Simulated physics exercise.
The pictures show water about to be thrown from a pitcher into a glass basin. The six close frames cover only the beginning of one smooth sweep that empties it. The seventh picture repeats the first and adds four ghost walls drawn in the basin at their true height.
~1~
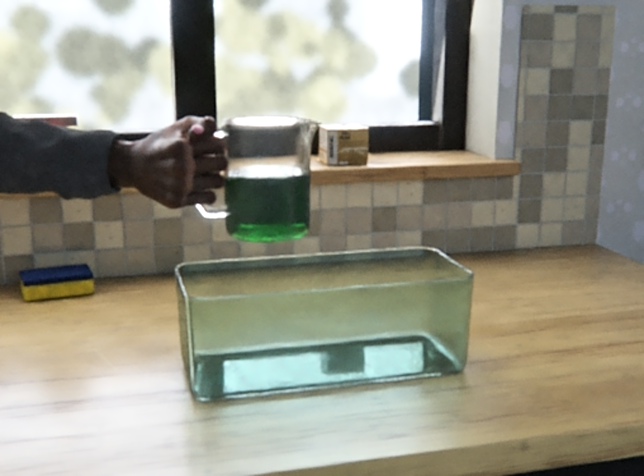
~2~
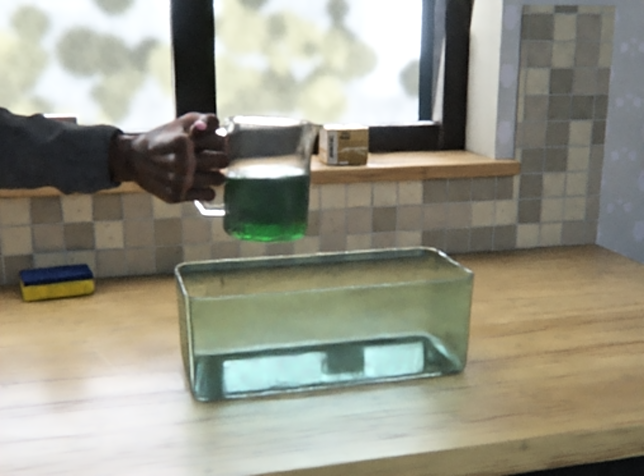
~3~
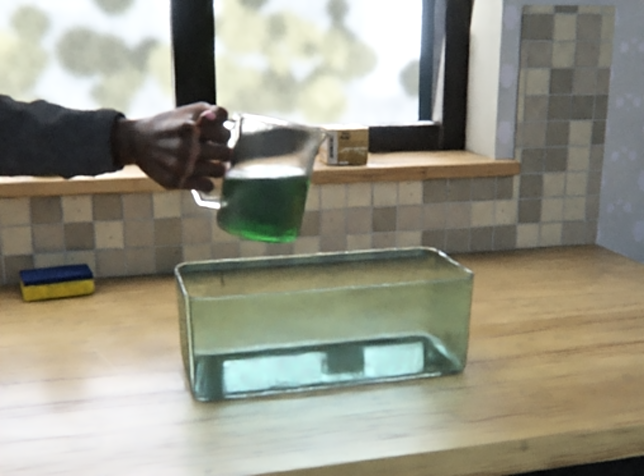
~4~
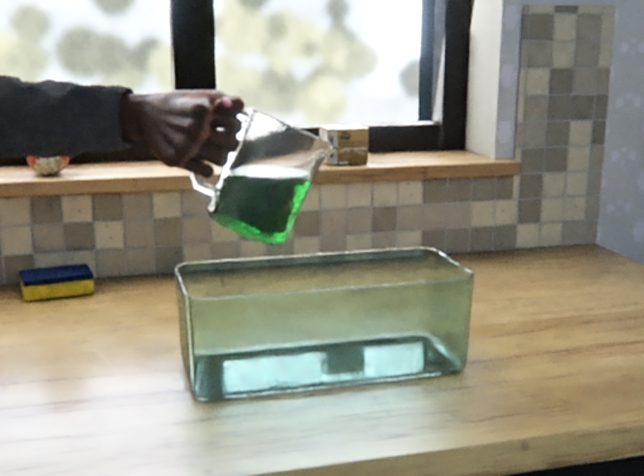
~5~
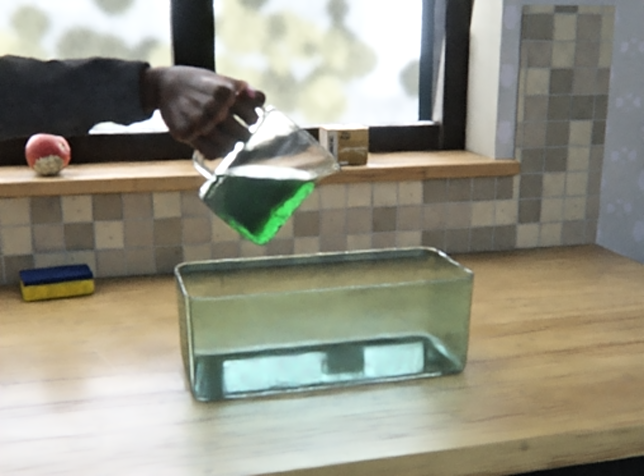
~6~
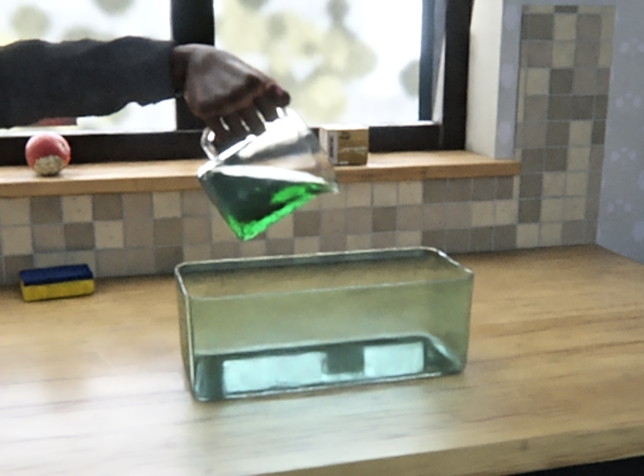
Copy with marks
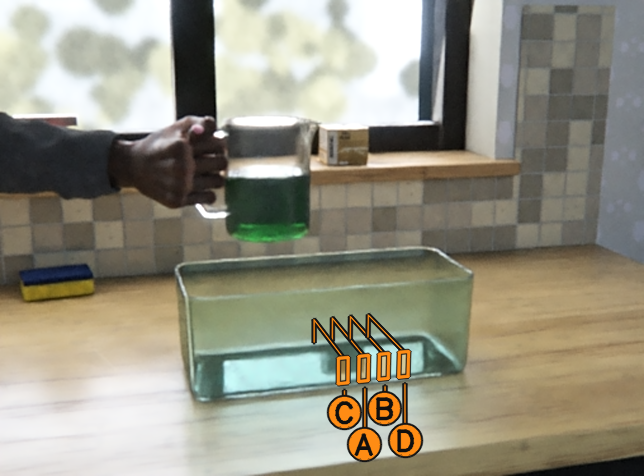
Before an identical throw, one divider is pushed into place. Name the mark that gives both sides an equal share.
Place B.
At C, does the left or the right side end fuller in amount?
The right one.
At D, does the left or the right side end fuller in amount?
The left one.
On the marked copy, A at (364, 388); B at (385, 386); C at (344, 390); D at (404, 384).
With A, about 13 % ends left of the wall and 86 % right of it.
With B, about 54 % ends left of the wall and 45 % right of it.
With C, about 11 % ends left of the wall and 87 % right of it.
With D, about 89 % ends left of the wall and 7 % right of it; 3 % is lost outside.
